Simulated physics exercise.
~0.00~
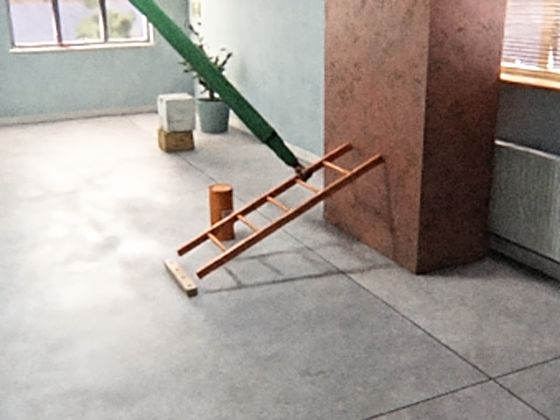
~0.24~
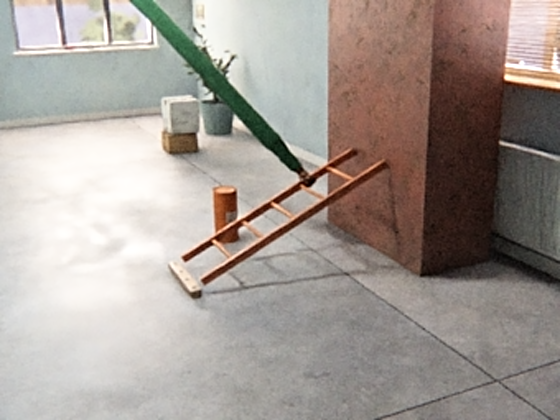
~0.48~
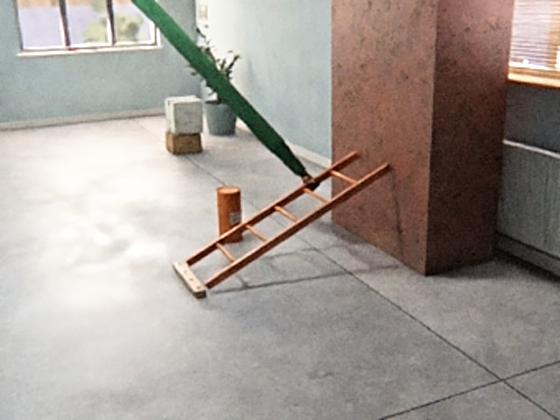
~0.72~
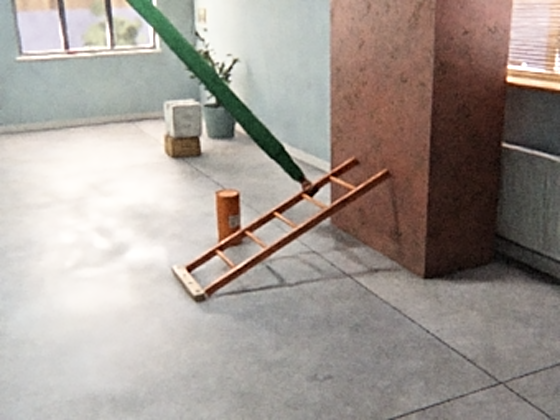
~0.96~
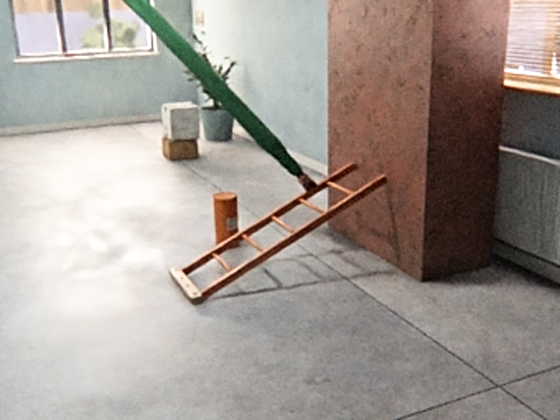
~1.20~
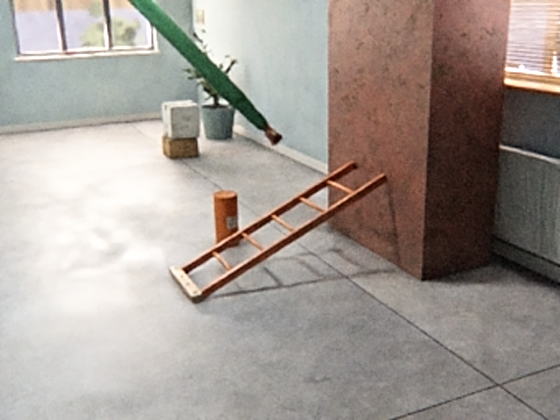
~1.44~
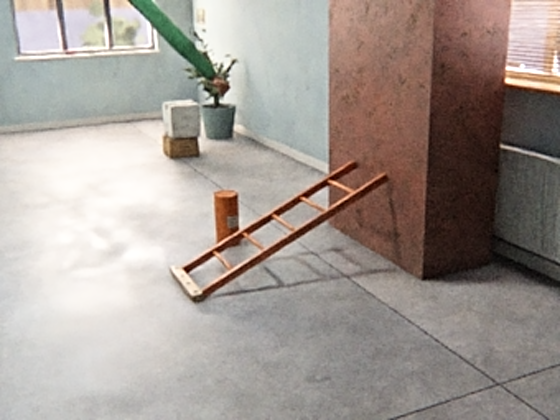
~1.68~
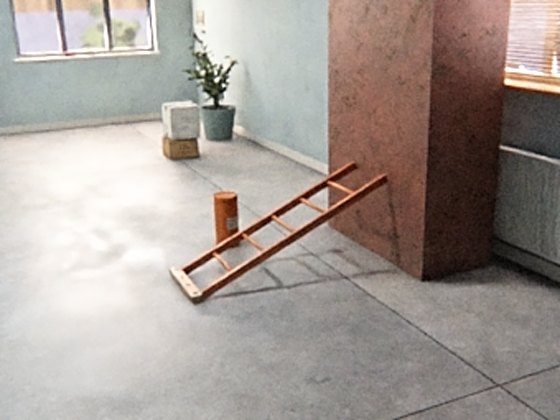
An orange ladder-like rack leans at a low slant against a reddish-brown cupboard in a grey-floored room, seen from slightly above by a gently swaying camera. Its lower end rests against a pale wooden batten on the floor, and an orange canister stands just behind it. A long green arm reaches down from the upper left and holds the rack near its top, where it barely shifts. The arm then lets go and draws back up past a potted plant and pale boxes until it is out of view. The rack stays propped against the cupboard, and the canister and batten remain still.
